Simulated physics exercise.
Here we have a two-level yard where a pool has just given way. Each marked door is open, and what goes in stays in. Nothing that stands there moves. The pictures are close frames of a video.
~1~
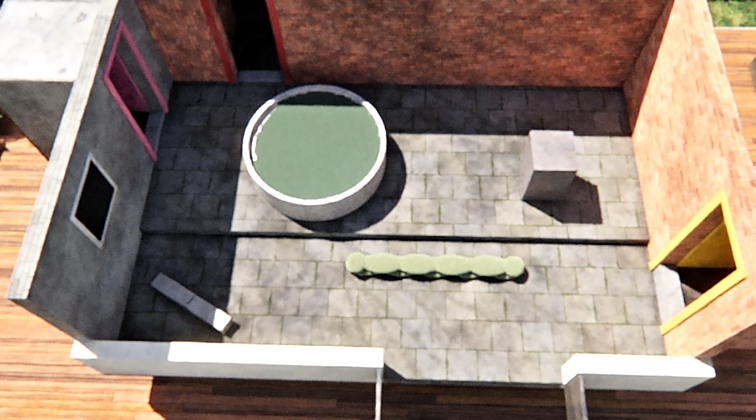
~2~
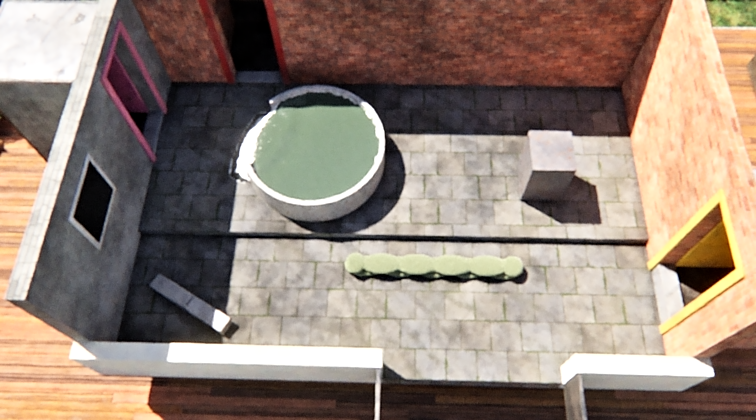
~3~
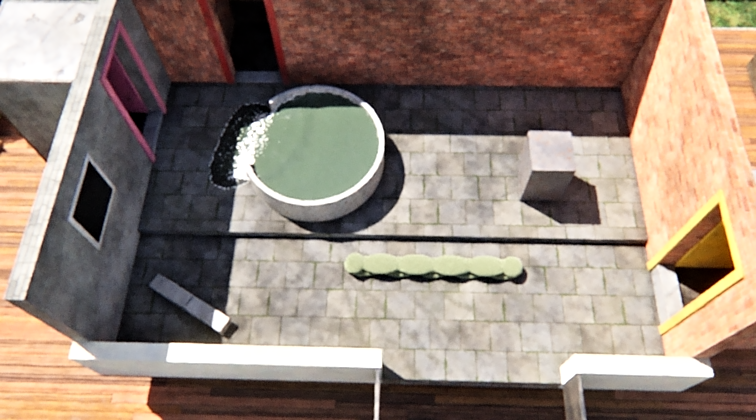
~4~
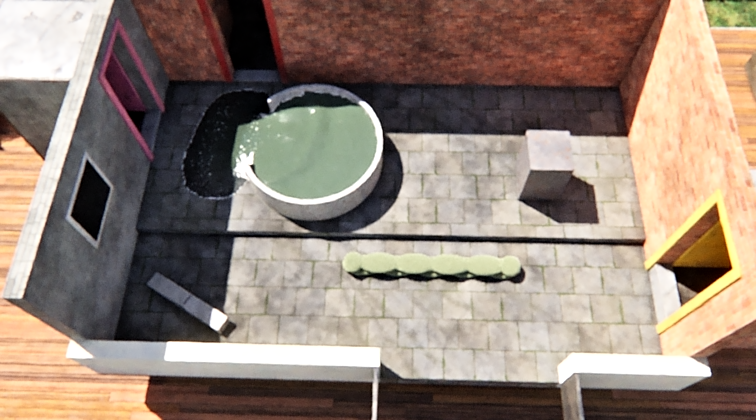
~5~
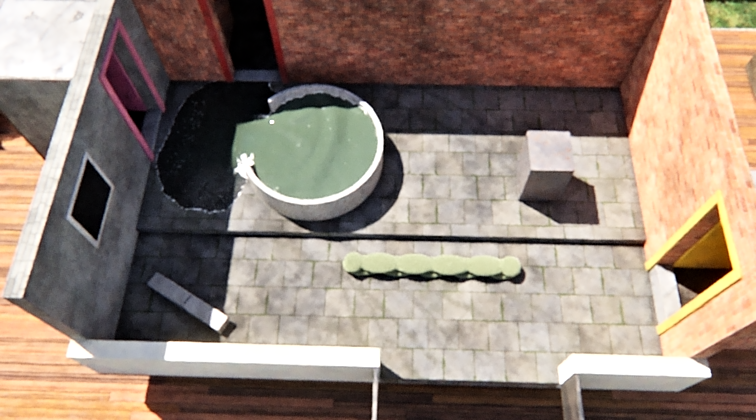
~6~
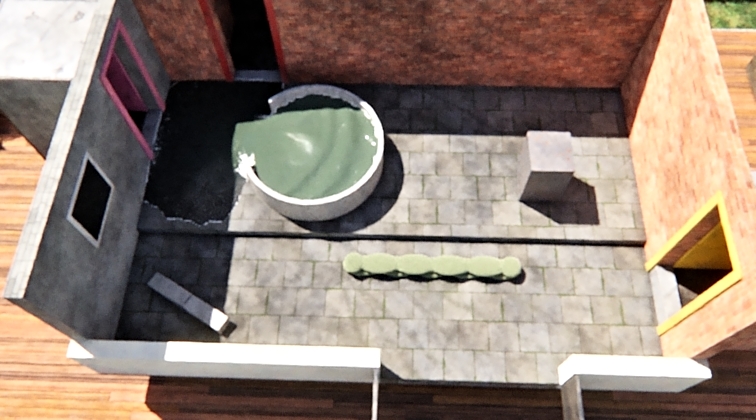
In a walled, two-level stone yard, a round tank of green water broke open on its left side, and dark water poured out and spread across the upper paving to the left wall.
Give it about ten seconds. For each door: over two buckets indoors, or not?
In the end: The pink door lets in a lot; the red door lets in a lot; the yellow door admits no more than that.
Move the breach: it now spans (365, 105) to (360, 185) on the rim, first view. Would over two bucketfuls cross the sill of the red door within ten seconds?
Then: The red one takes less.
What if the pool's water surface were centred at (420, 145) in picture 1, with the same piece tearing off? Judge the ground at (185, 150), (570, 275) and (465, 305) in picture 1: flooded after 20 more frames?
In that order: Flooded, clear, dry.
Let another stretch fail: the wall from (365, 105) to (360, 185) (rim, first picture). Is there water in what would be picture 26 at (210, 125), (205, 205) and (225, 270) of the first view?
One after the other: Clear, no water, not flooded.
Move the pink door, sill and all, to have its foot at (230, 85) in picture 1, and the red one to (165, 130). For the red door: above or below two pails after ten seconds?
My reading: The red door lets more in.
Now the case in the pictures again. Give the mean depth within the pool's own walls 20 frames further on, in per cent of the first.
I make it 38 per cent.
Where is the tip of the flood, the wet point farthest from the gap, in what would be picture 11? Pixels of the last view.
At about (133, 263).
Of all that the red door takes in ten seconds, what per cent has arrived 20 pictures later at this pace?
Close to 30 %.
A moment on, water covers 15 % of the floor; the pink door over two buckets in, the red door under two buckets in, the yellow door not reached.
Next, water covers 15 % of the floor; the pink door far over two buckets in, the red door under two buckets in, the yellow door not reached.
Then, water covers 25 % of the floor; the pink door far over two buckets in, the red door over two buckets in, the yellow door not reached.
Later, water covers 45 % of the floor; the pink door far over two buckets in, the red door far over two buckets in, the yellow door not reached.
In the end, water covers 70 % of the floor; the pink door far over two buckets in, the red door far over two buckets in, the yellow door wet at the sill, nothing in.
